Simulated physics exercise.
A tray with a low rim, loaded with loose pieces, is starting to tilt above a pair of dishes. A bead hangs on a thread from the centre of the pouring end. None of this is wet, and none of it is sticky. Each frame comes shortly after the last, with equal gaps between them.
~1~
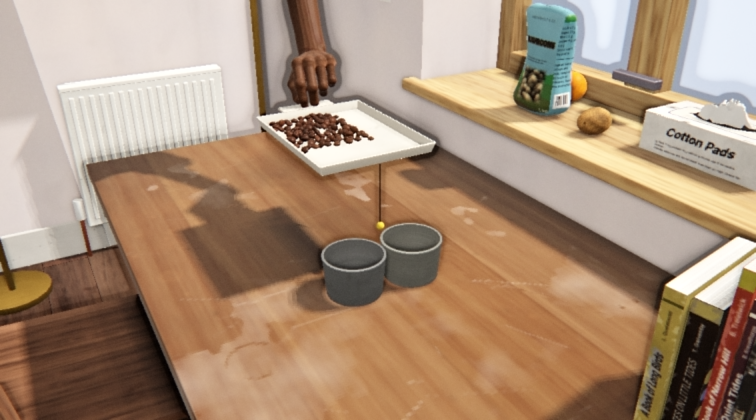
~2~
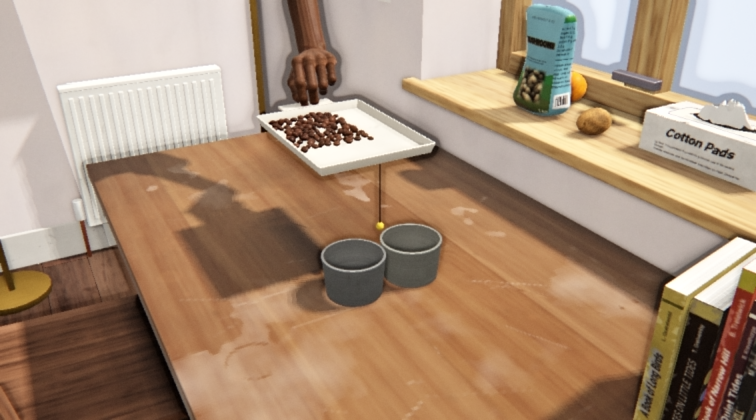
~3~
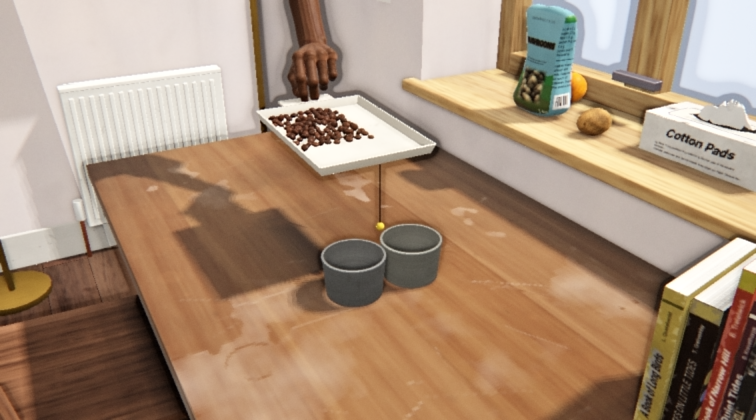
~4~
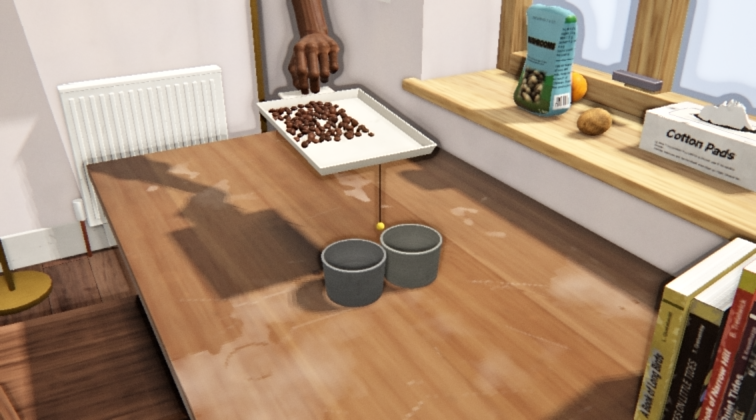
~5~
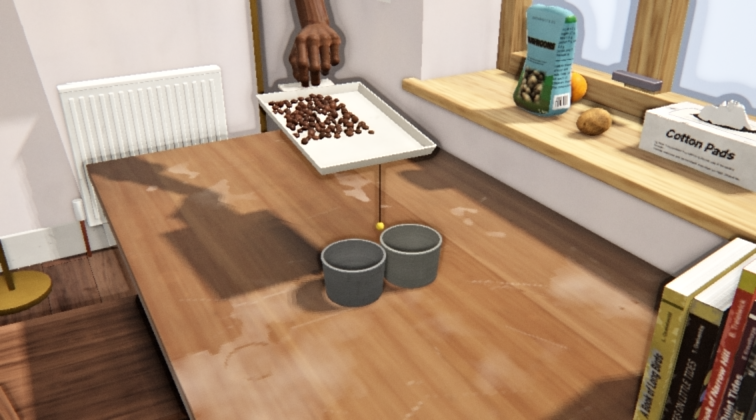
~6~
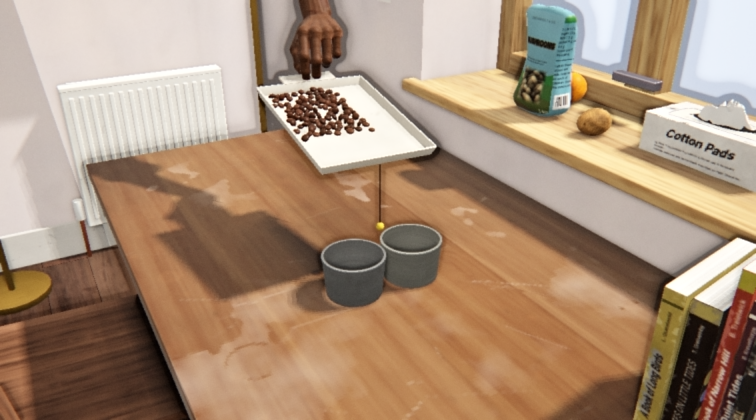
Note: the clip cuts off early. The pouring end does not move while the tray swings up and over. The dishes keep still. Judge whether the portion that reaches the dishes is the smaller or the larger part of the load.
The dishes are left with the main part.
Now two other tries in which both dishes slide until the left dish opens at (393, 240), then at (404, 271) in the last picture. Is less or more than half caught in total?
In order, they'd catch a major share, and next a minor share.
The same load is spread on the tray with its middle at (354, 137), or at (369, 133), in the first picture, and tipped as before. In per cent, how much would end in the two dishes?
Respectively 70 and 70 in a hundred.
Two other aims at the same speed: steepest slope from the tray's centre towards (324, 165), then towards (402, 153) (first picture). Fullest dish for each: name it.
The left-side dish first and The right-side dish second.
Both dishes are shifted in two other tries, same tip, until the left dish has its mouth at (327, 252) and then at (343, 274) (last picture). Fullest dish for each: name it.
First try, the one on the right; second try, the one on the right.
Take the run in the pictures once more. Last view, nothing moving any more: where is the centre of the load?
I'd put the middle somewhere around (408, 273).
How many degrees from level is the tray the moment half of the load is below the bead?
Around 95° at that moment.
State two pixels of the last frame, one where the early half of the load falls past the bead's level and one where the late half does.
Earlier half at (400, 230), later half at (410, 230).
Soon, tray tipped steeply; most on the tray; a stray few in the left dish; a stray few in the right dish; a small part in the air.
A while on, tray tipped right over; about half on the tray; a small part in the left dish; about a quarter in the right dish; a small part outside both; a small part in the air.
Towards the end, tray tipped past a quarter turn; about a quarter in the left dish; about two thirds in the right dish; about a quarter outside both.
Finally, tray tipped past a quarter turn; about a quarter in the left dish; about two thirds in the right dish; about a quarter outside both.
